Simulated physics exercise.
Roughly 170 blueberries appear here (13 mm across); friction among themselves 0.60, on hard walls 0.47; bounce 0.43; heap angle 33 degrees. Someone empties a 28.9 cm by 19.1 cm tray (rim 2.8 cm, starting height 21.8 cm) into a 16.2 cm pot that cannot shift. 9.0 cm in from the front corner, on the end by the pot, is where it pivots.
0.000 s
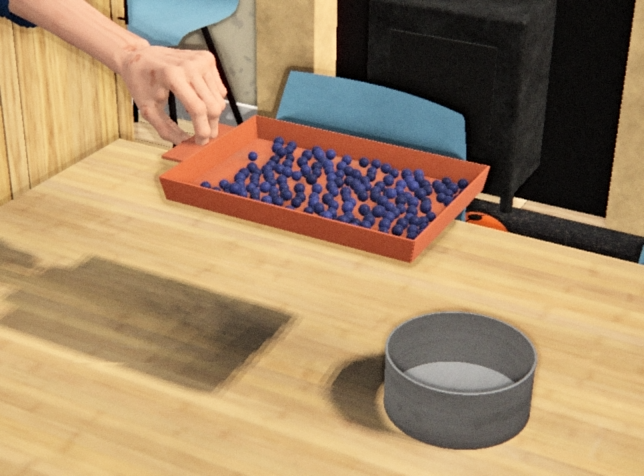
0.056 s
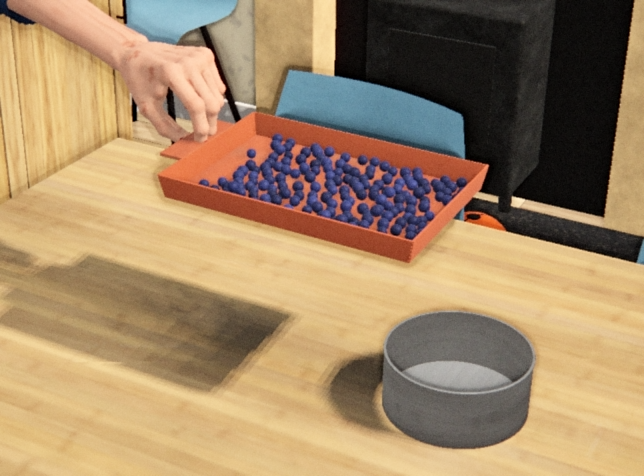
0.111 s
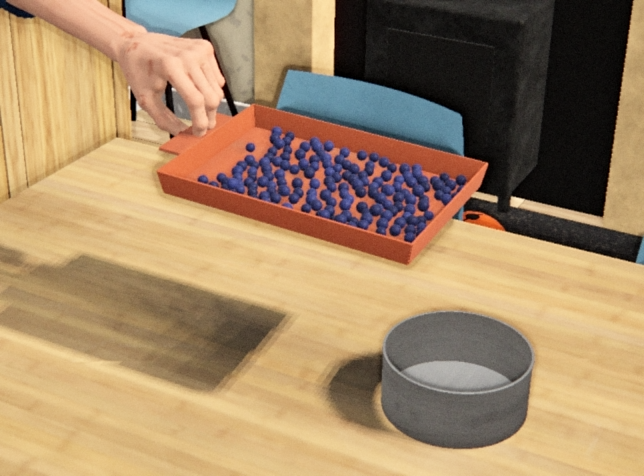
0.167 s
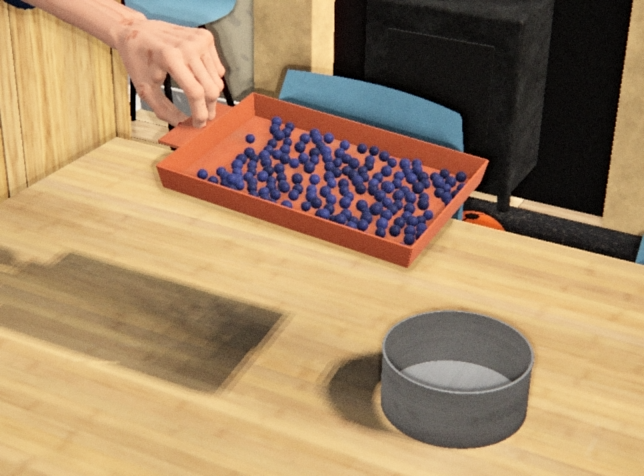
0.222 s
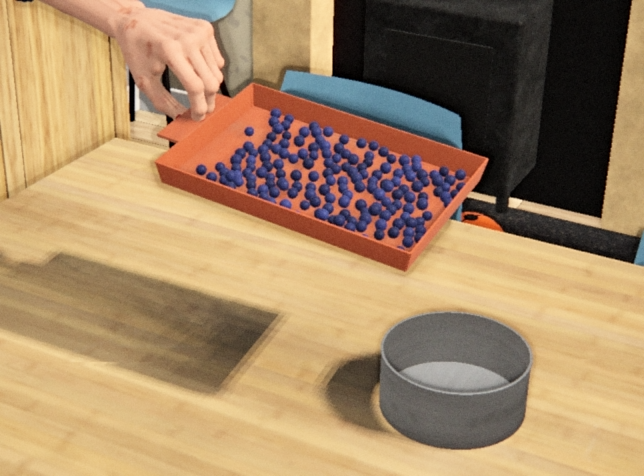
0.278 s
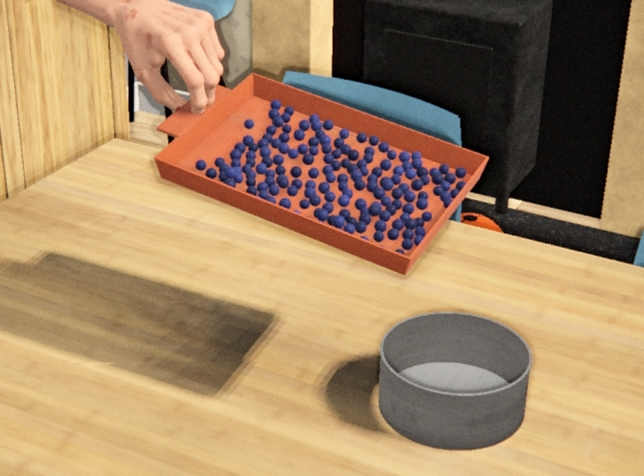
In this clip, a hand holds the left end of a red tray of blueberries above a wooden table with a round gray pot, and gradually tilts the tray, raising its left end slightly while the berries barely shift.
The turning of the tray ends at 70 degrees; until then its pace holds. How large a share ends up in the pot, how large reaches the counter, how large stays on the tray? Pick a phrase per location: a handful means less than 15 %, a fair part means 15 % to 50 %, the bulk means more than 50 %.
Pot: A handful, counter: A handful, left on the tray: The bulk.
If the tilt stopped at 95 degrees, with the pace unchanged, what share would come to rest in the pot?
In that case it comes to about 20 in a hundred.
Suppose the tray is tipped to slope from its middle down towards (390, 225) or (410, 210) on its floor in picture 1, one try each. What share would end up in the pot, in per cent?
That would be close to 0 per cent, then close to 0 per cent.
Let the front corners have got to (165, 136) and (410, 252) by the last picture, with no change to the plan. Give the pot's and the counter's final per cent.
Per cent by place - pot 0, counter 0.
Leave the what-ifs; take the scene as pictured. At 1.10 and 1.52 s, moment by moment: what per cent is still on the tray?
Around 100 first, about 100 after.
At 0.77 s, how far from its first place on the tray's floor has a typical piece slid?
Displacement on the tray: Roughly 4 cm.
After 0.77 s, tilt 40 degrees; the tray holds 100 %, the pot 0 %.
After 1.10 s, tilt 58 degrees; the tray holds 100 %, the pot 0 %.
After 1.52 s, tilt 70 degrees; the tray holds 100 %, the pot 0 %.
By 1.8 s all is still; pot 0 %, counter 0 %, tray 100 %.
